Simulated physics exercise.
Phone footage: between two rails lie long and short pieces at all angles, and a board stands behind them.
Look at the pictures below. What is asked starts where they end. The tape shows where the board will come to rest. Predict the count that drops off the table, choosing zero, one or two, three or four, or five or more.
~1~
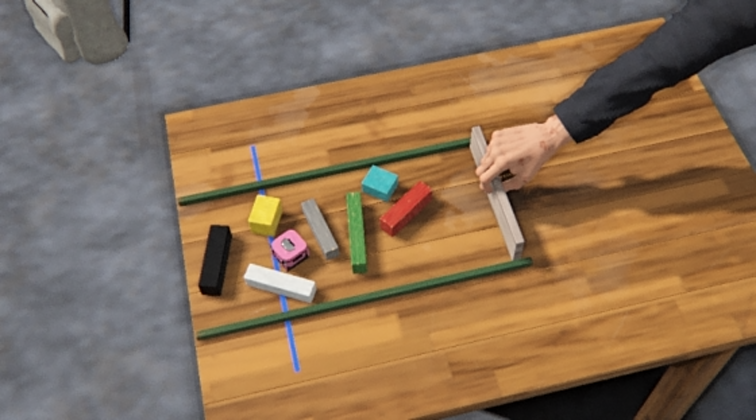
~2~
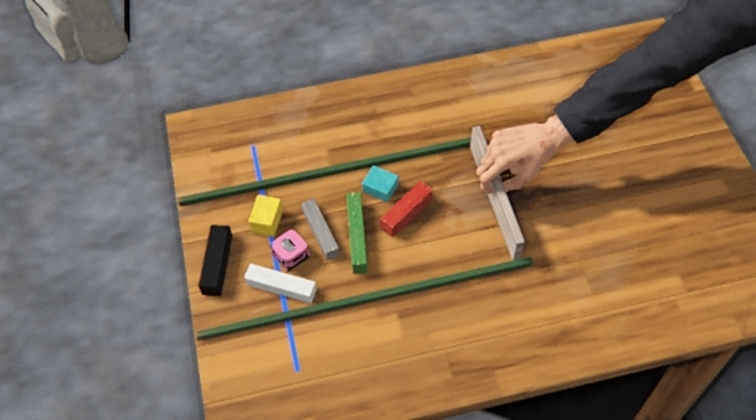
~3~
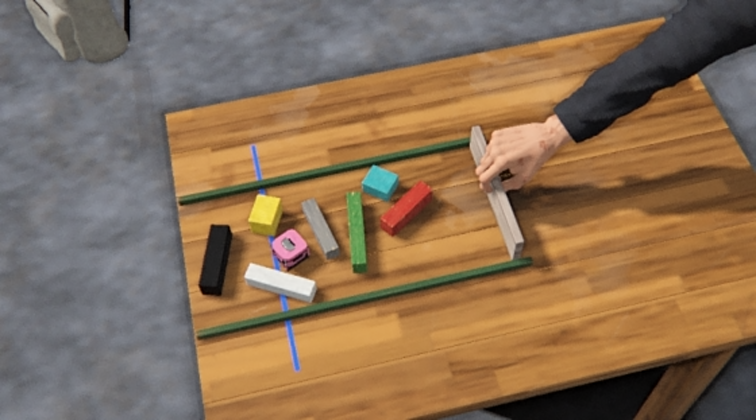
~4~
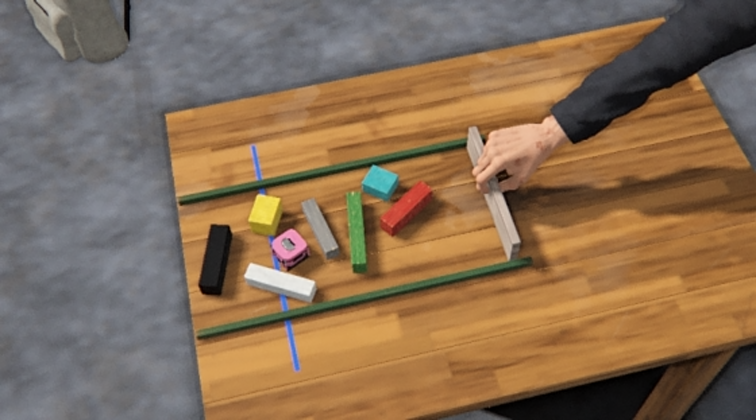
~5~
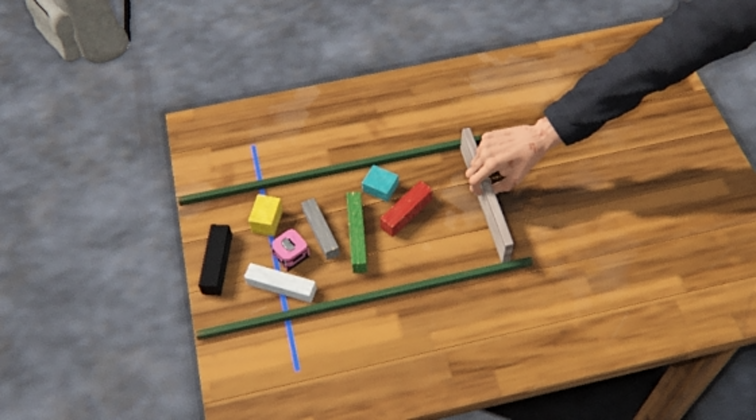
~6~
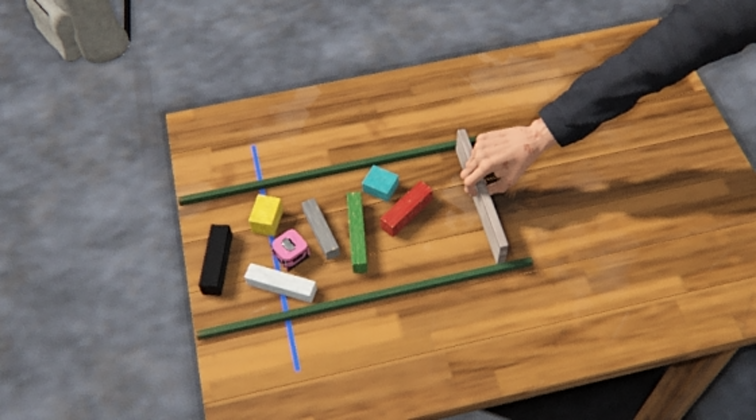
The count that drops off is zero.
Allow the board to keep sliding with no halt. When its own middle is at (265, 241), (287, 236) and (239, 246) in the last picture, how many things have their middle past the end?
1; 0; 3.
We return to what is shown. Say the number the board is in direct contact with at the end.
That makes 3.
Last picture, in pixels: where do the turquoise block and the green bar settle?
I'd put one at around (251, 200) and the other at around (250, 255).
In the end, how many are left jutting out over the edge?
It's 1.
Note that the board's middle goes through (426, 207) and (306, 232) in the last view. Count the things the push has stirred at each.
First 1, after that 7.
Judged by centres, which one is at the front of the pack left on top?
That's the black stick.
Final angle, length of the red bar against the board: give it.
Roughly 0° out of line.
Soon after, none off yet; black stick at rest near (216, 260); yellow block at rest near (266, 216); white bar at rest near (281, 283).
In the end, the number that fall off is zero.
